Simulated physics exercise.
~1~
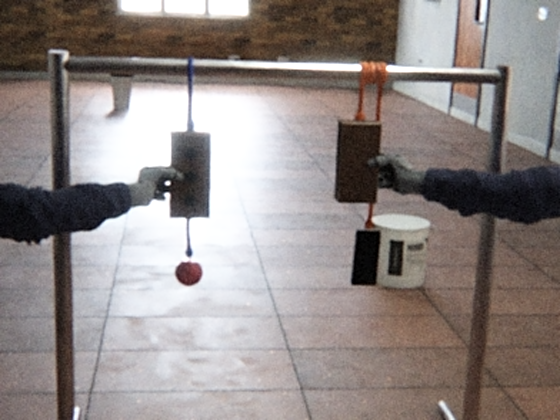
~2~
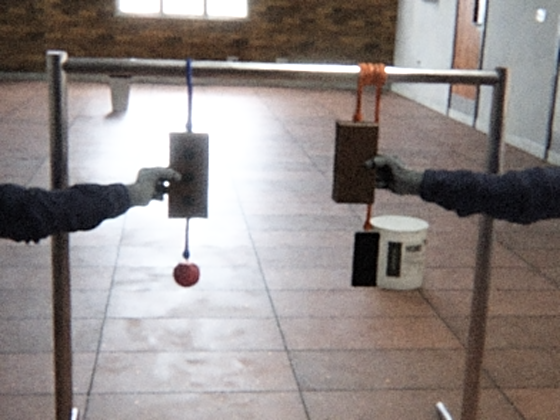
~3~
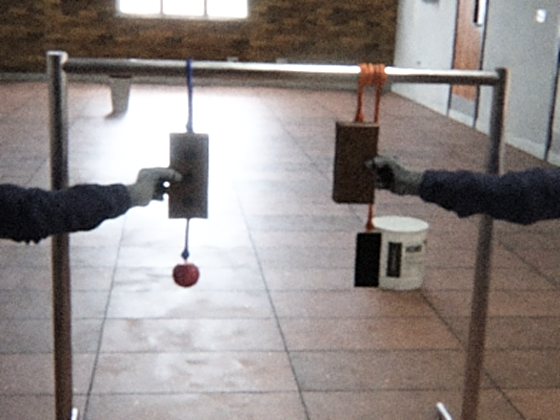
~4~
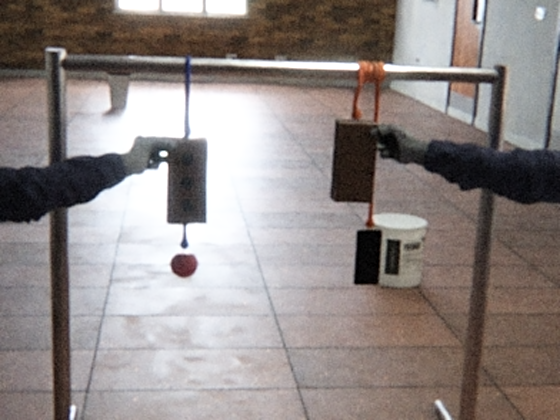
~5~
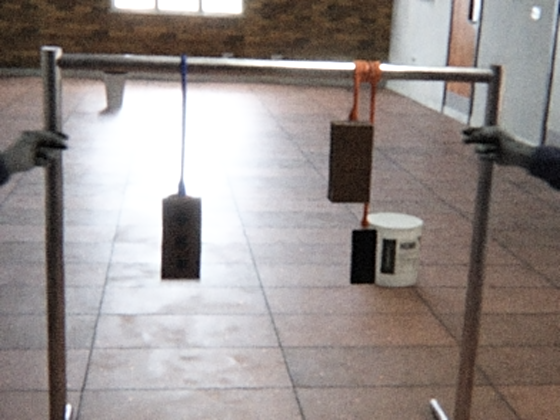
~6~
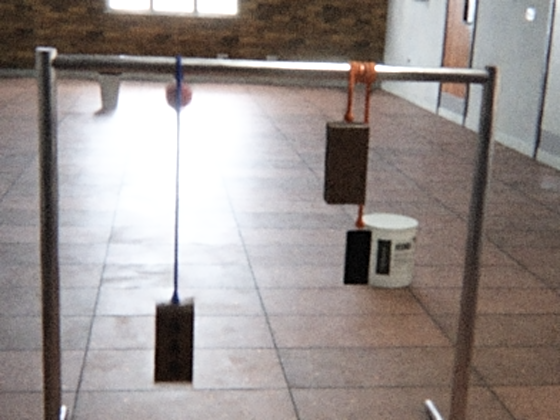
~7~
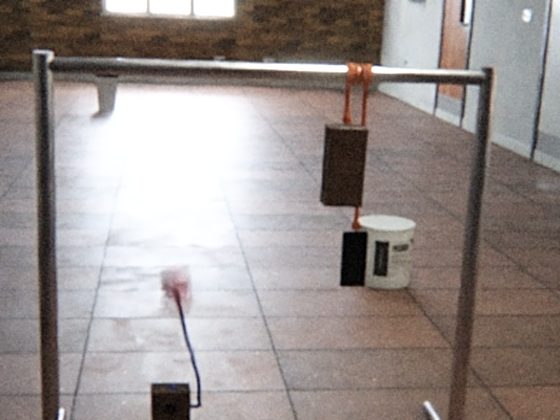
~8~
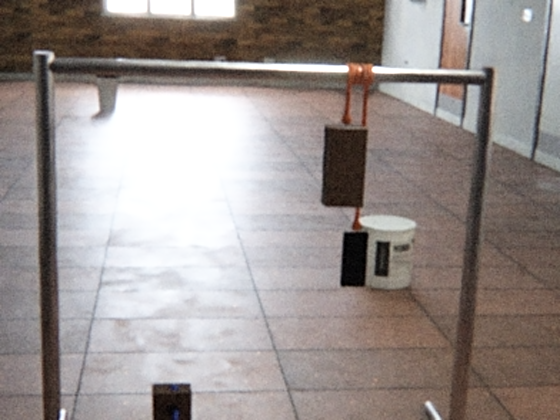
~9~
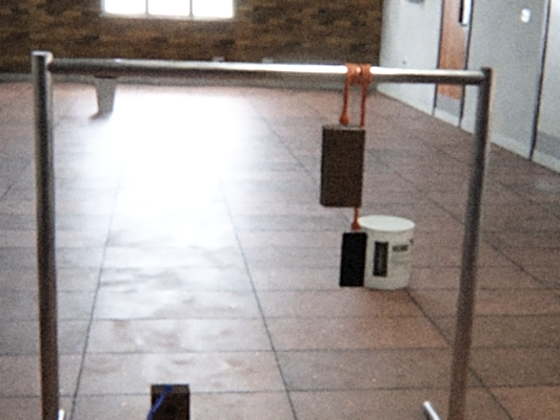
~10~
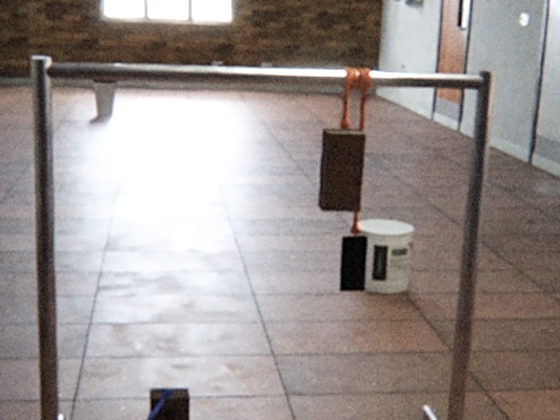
The footage shows gloved hands steadying two bricks hung by blue and orange ropes from a metal bar, then letting go; the left brick drops to the floor, its rope and red ball going over the bar and down after it, while the right brick stays hanging.
